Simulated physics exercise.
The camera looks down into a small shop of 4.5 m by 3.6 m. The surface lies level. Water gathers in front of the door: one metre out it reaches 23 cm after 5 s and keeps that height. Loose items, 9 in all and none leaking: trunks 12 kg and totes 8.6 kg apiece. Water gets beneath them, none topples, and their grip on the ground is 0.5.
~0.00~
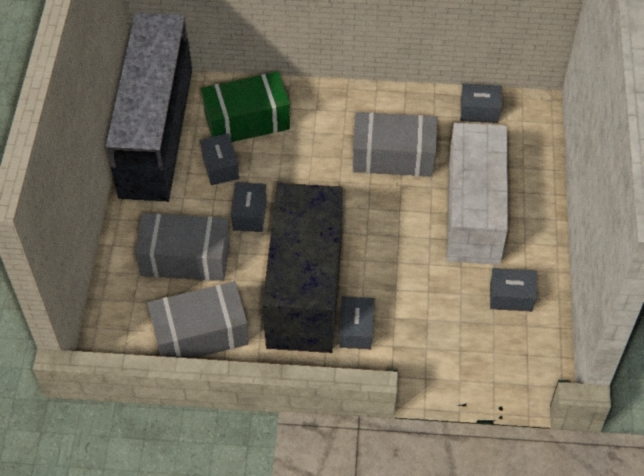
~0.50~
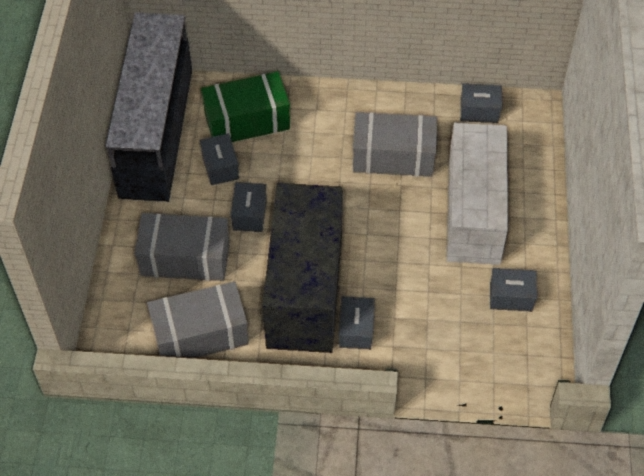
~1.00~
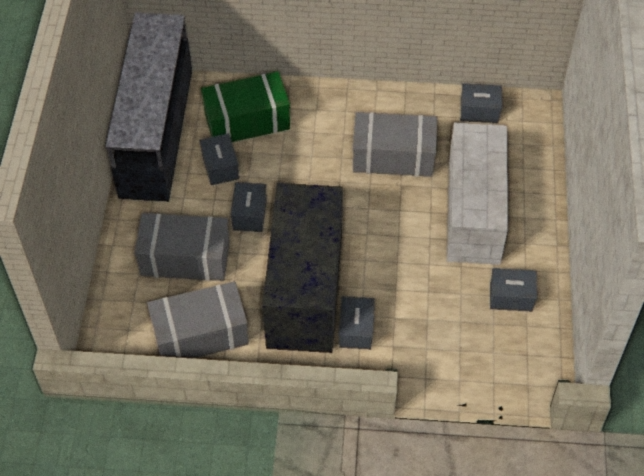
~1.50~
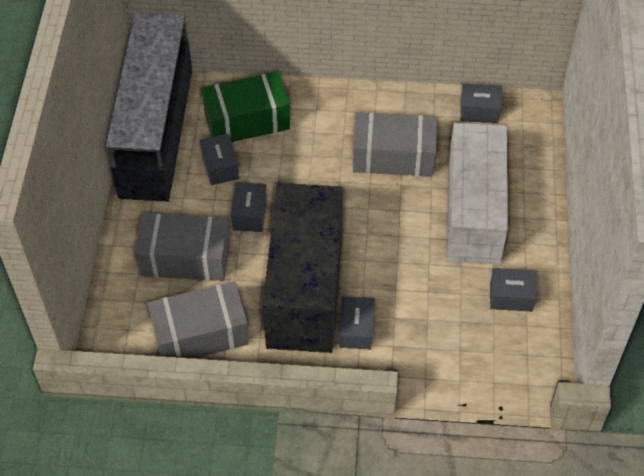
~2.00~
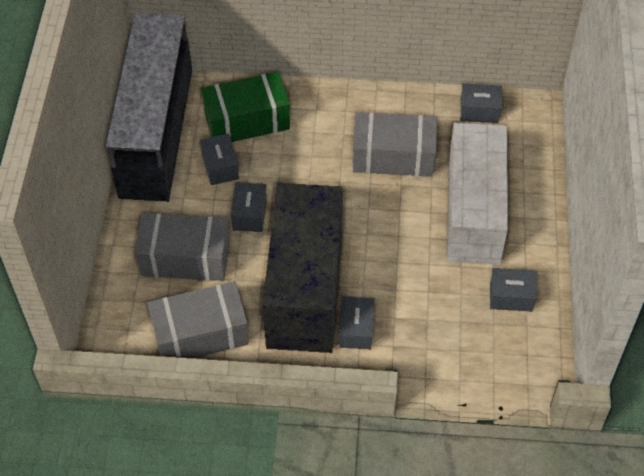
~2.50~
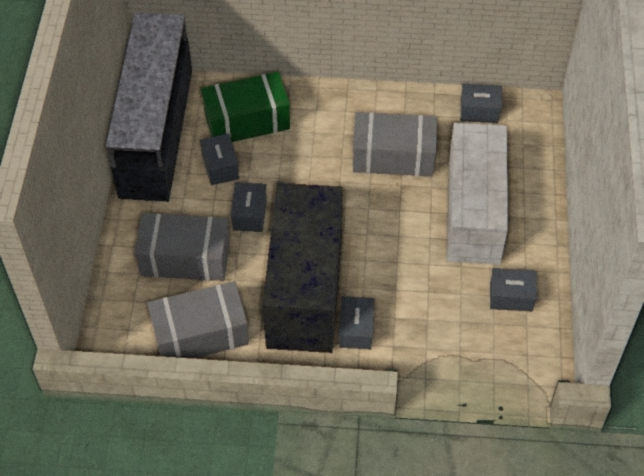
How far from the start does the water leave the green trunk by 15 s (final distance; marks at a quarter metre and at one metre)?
Green trunk travels far.
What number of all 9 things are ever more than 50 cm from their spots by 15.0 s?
That makes 8.
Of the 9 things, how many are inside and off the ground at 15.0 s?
I count 9.
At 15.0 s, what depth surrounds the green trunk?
About 15 cm.
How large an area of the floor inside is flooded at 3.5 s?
Some 1.5 m2.
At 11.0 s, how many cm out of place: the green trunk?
About 150 cm.
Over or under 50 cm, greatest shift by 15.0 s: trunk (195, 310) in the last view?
Answer: Under.
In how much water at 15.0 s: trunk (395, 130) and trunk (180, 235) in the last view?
About 15 and 18 cm.
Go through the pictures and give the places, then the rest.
The first picture shows the green trunk at (245, 96) rests on the ground; water covers 0.0 m2; 0 of 9 have shifted.
The second picture shows the green trunk at (245, 96), on the bottom; 0.0 m2 under water; 0 of 9 have shifted.
The third picture shows the green trunk at (245, 96), on the bottom; 0.0 m2 under water; 0 of 9 have shifted.
The fourth picture shows the green trunk at (245, 96), on the bottom; water covers 0.0 m2; 0 of 9 have shifted.
The fifth picture shows the green trunk at (245, 96), on the bottom; water covers 0.0 m2; 0 of 9 have shifted.
The sixth picture shows the green trunk at (245, 96) rests on the ground; water covers 0.4 m2; 0 of 9 have shifted.
After 3.5 s the green trunk is near (245, 96), 0.0 m from its start, aground; 0 afloat.
After 6.8 s the green trunk is near (231, 74), 0.3 m from its start, aground; 1 afloat.
After 11.0 s the green trunk is near (199, 216), 1.5 m from its start, afloat; 4 afloat.
After 15.0 s the green trunk is near (141, 203), 1.7 m from its start, afloat; 9 afloat.
